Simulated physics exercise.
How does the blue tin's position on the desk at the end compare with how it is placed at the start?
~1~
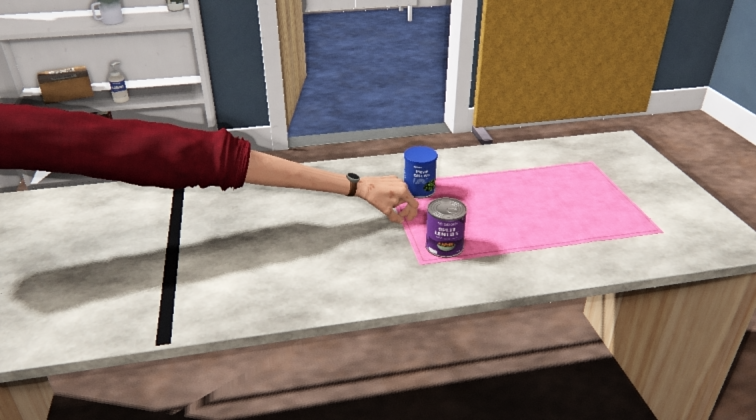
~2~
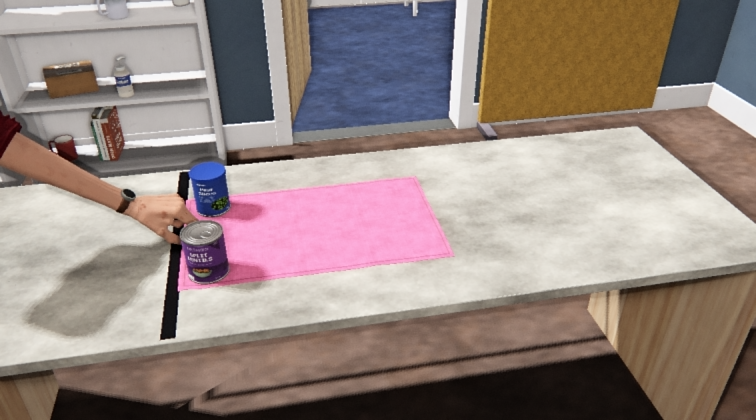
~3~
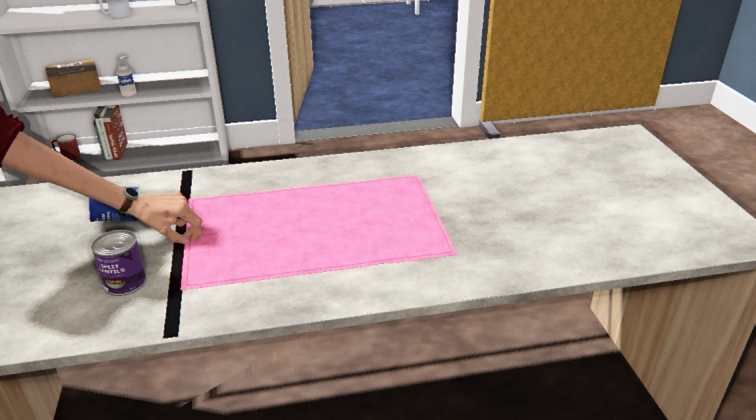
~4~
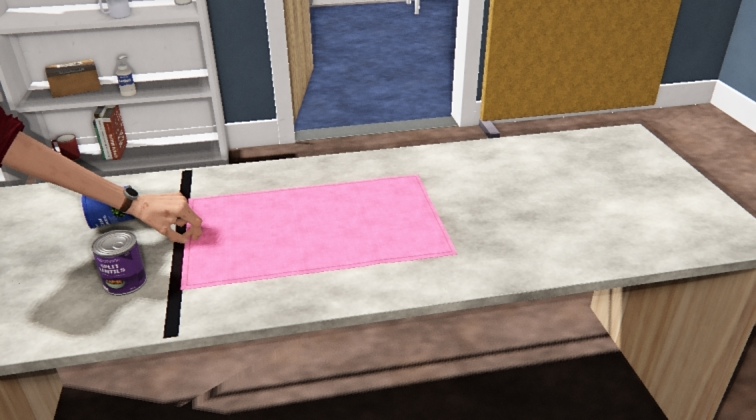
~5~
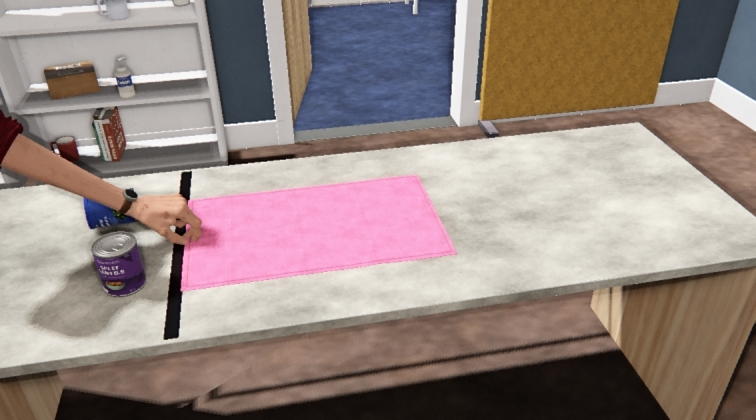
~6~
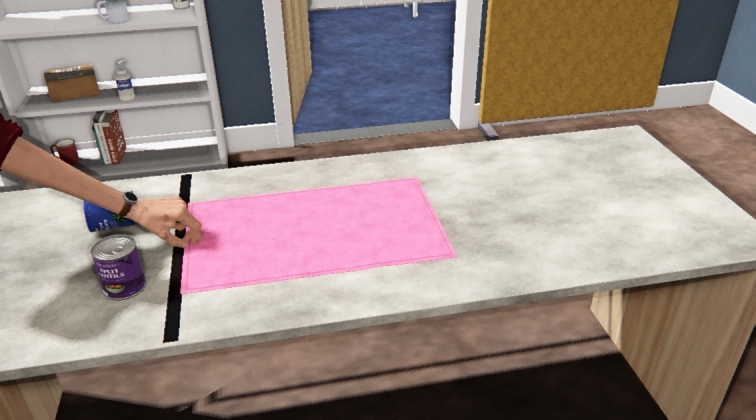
At the start the blue tin stands upright near the left edge of the pink mat. By the end it is lying on its side on the bare desk, left of the tape.
